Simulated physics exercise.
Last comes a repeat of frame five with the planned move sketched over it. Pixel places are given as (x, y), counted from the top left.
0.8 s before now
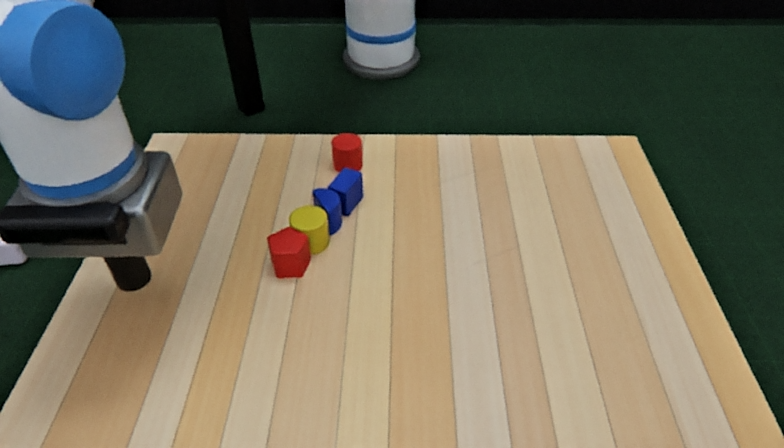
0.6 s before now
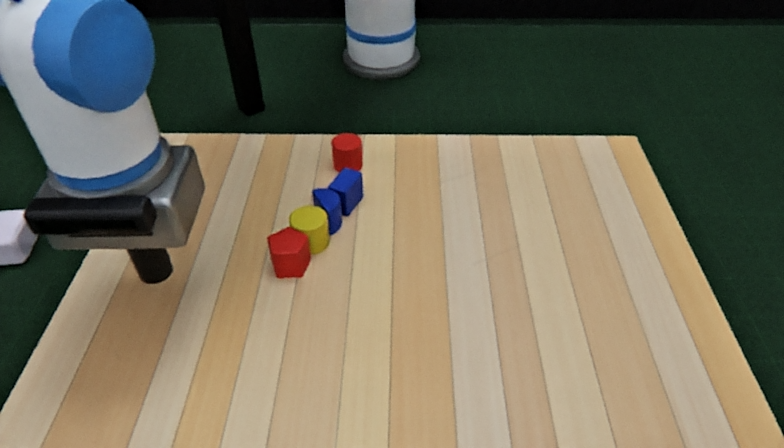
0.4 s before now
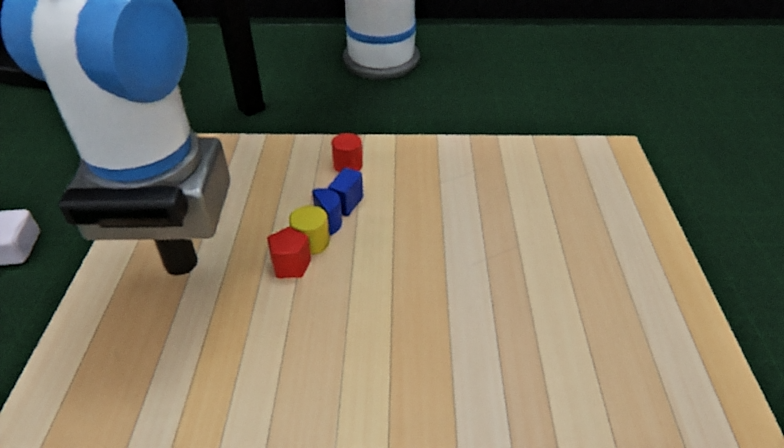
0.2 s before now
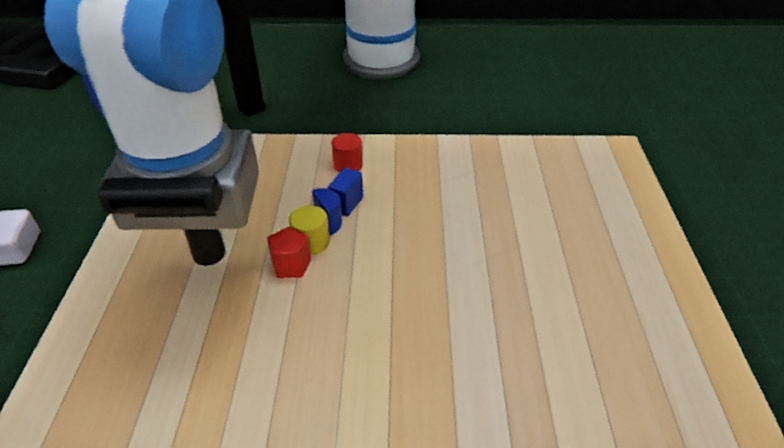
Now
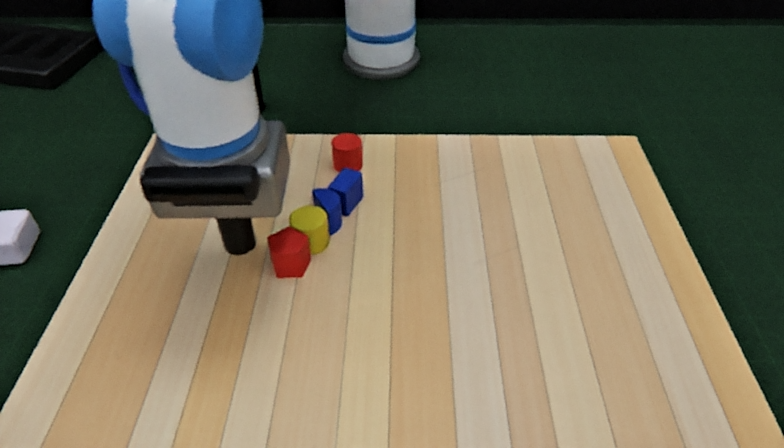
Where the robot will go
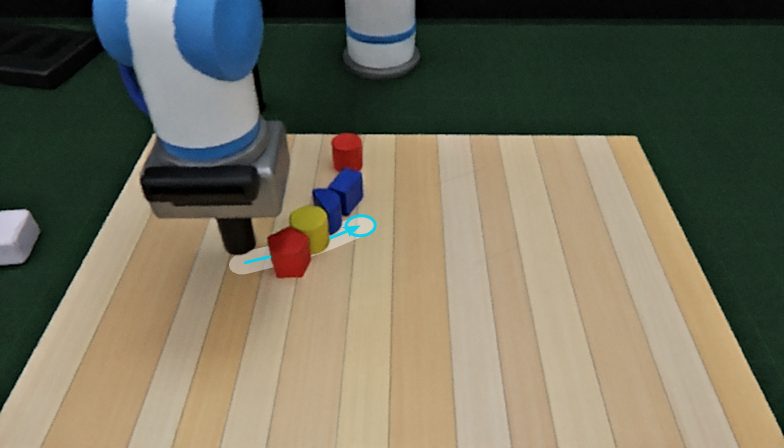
A white and blue robot arm holding a short dark bar stands over the left side of a striped wooden table on a dark green floor, seen from a fixed, raised view. Left of the table's middle, a red pentagon, yellow round block and two blue blocks form a slanting row, with a red cylinder behind. The arm glides steadily right, drawing the bar close to the pentagon, while the blocks stay still.
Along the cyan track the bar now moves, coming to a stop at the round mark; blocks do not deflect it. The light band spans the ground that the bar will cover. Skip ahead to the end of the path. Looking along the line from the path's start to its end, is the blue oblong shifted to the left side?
The answer is yes.
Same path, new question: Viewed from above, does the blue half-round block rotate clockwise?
No - that is not the case.
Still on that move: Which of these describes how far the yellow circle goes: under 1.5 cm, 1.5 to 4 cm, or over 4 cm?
More than 4 cm.
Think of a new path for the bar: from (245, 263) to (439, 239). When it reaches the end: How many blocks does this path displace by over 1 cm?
That push would leave three or more blocks displaced by more than about 1 cm.
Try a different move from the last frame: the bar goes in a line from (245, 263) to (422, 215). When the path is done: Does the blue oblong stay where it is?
No, it doesn't check out.
The line goes from (245, 263) by way of (306, 247) to (361, 226).
What follows on the original path. One third of the way, bar (284, 234); red pentagon (307, 242), turned 45° clockwise; yellow circle (316, 215).
Two thirds of the way, bar (324, 222); red pentagon (319, 241), turned 90° clockwise; yellow circle (356, 207); blue half-round block (347, 189), turned 65° anticlockwise; blue oblong (350, 170), turned 15° anticlockwise.
At the end, bar (360, 207); red pentagon (319, 241), turned 90° clockwise; yellow circle (393, 199); blue half-round block (352, 187), turned 80° anticlockwise; blue oblong (352, 168), turned 25° anticlockwise.
